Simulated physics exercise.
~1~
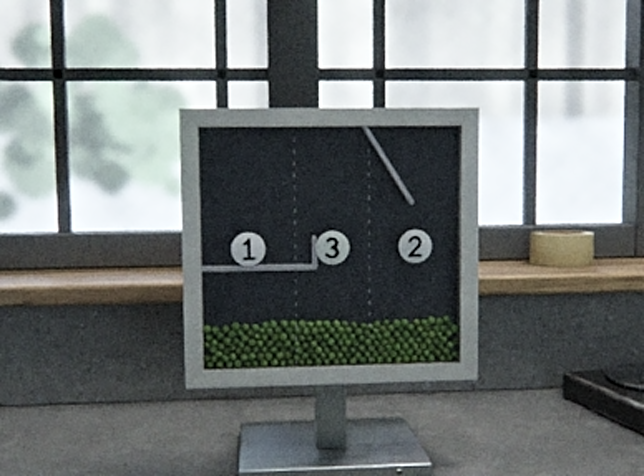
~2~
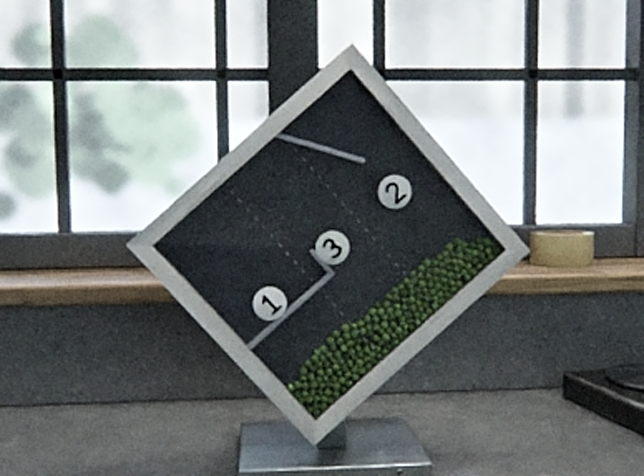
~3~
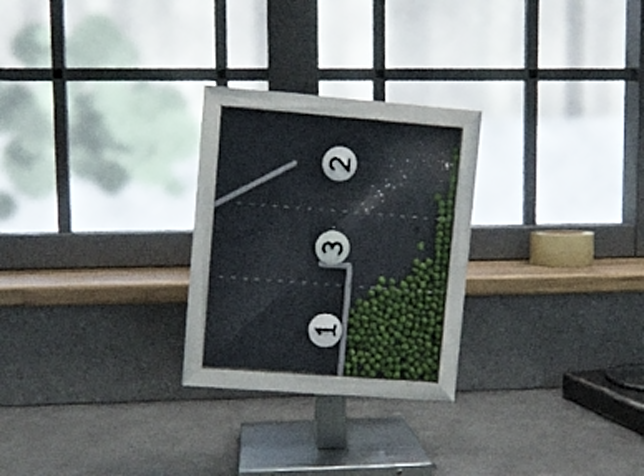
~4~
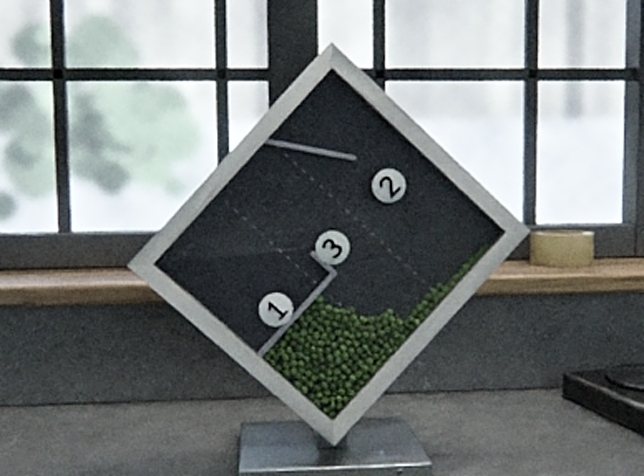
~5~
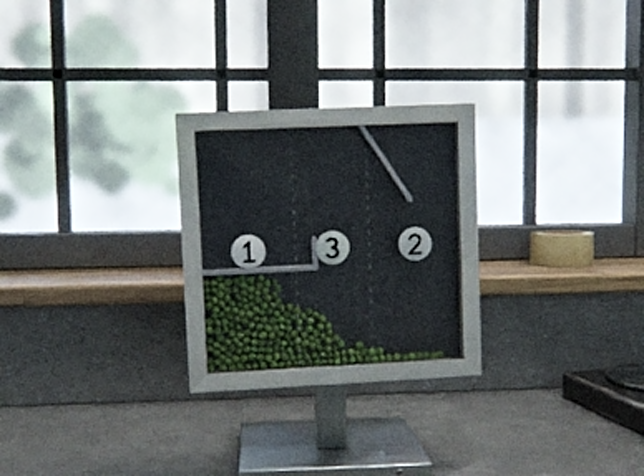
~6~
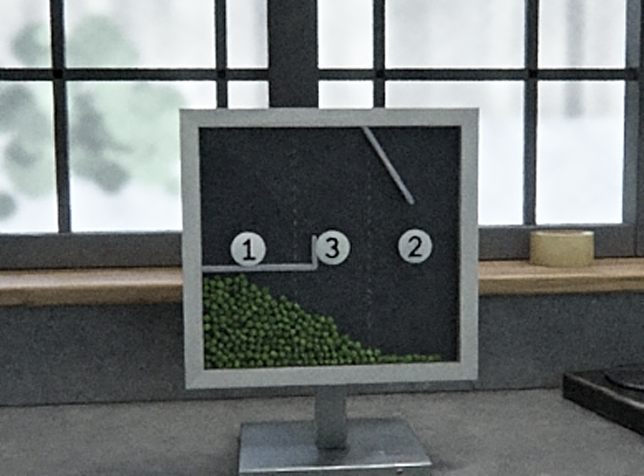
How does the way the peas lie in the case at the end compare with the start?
At the start they lie in an even layer across the whole bottom of the case. At the end they are heaped against the left side under the ledge, sloping down to a thin scatter on the right.
